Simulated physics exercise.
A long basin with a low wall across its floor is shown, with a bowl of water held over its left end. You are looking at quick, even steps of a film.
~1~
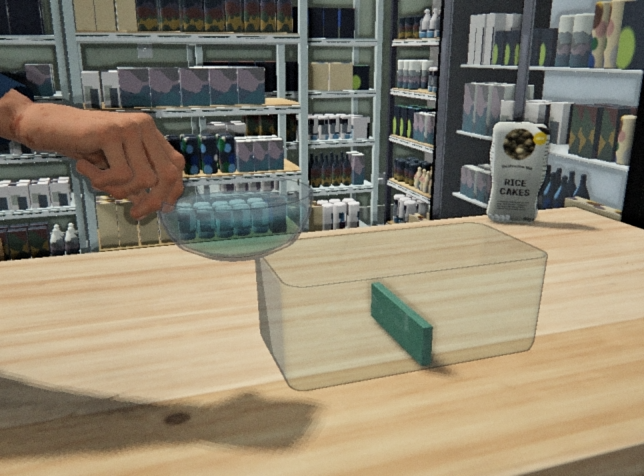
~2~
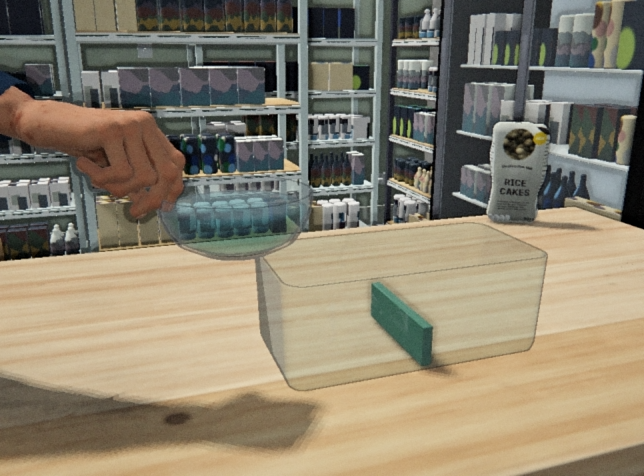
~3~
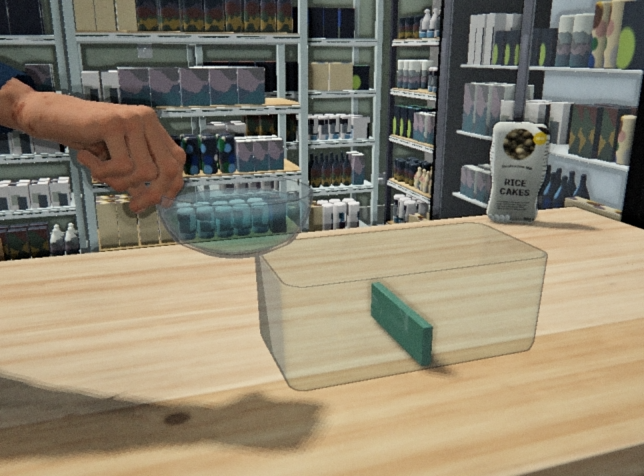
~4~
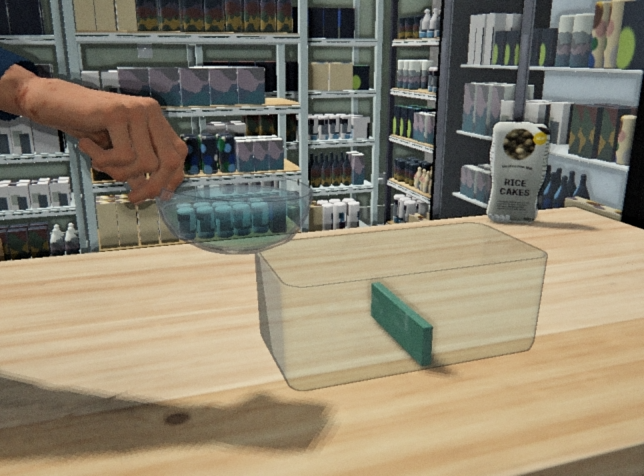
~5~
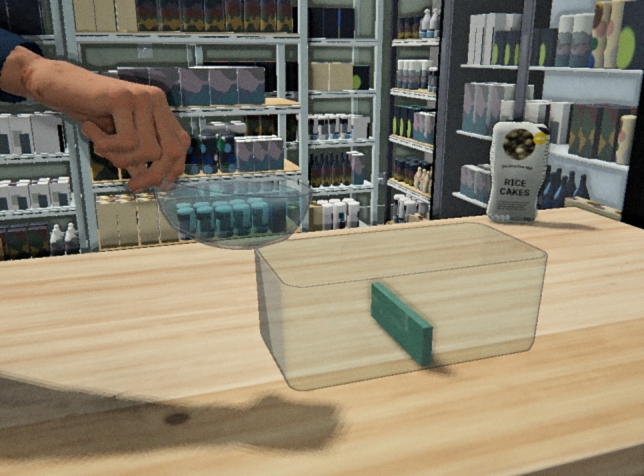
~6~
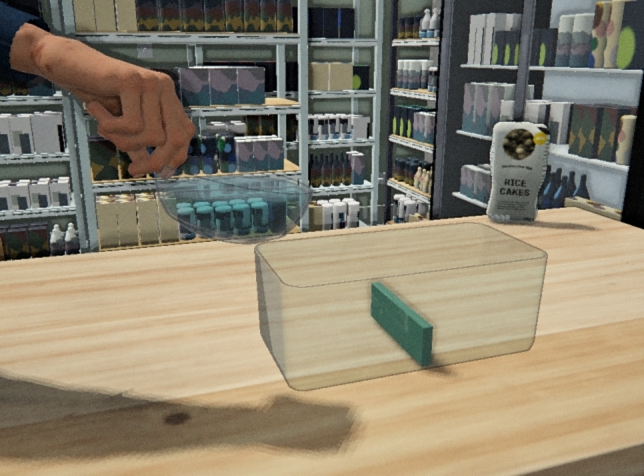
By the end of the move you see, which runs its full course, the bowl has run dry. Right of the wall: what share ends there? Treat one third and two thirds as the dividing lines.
By the end, under a third sits to the right of the wall.
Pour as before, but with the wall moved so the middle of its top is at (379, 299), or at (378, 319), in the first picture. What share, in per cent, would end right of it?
In order, near 55 and 65 in a hundred.
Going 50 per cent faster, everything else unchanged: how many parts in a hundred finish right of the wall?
I'd say close to 25 per cent.
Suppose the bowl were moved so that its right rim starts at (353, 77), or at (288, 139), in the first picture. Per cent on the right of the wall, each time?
Close to 90 in a hundred, then close to 5 in a hundred.
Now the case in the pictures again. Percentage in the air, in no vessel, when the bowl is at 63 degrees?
Roughly 35 percent.
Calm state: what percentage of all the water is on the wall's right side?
Share approx. 10 %.
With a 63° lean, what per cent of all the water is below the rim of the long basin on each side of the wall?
25 % left, 0 % right.
A moment on, the bowl is tipped part way and 40 per cent is still to pour, 24 is left of the wall and 0 right of it.
Next, the bowl is tipped on its side and 2 per cent is still to pour, 80 is left of the wall and 10 right of it.
Then the bowl is tipped right over and 0 per cent is still to pour, 88 is left of the wall and 11 right of it.
Later the bowl is tipped right over and 0 per cent is still to pour, 88 is left of the wall and 11 right of it.
Finally, 88 per cent lies left of the wall, 11 right of it and 1 outside.
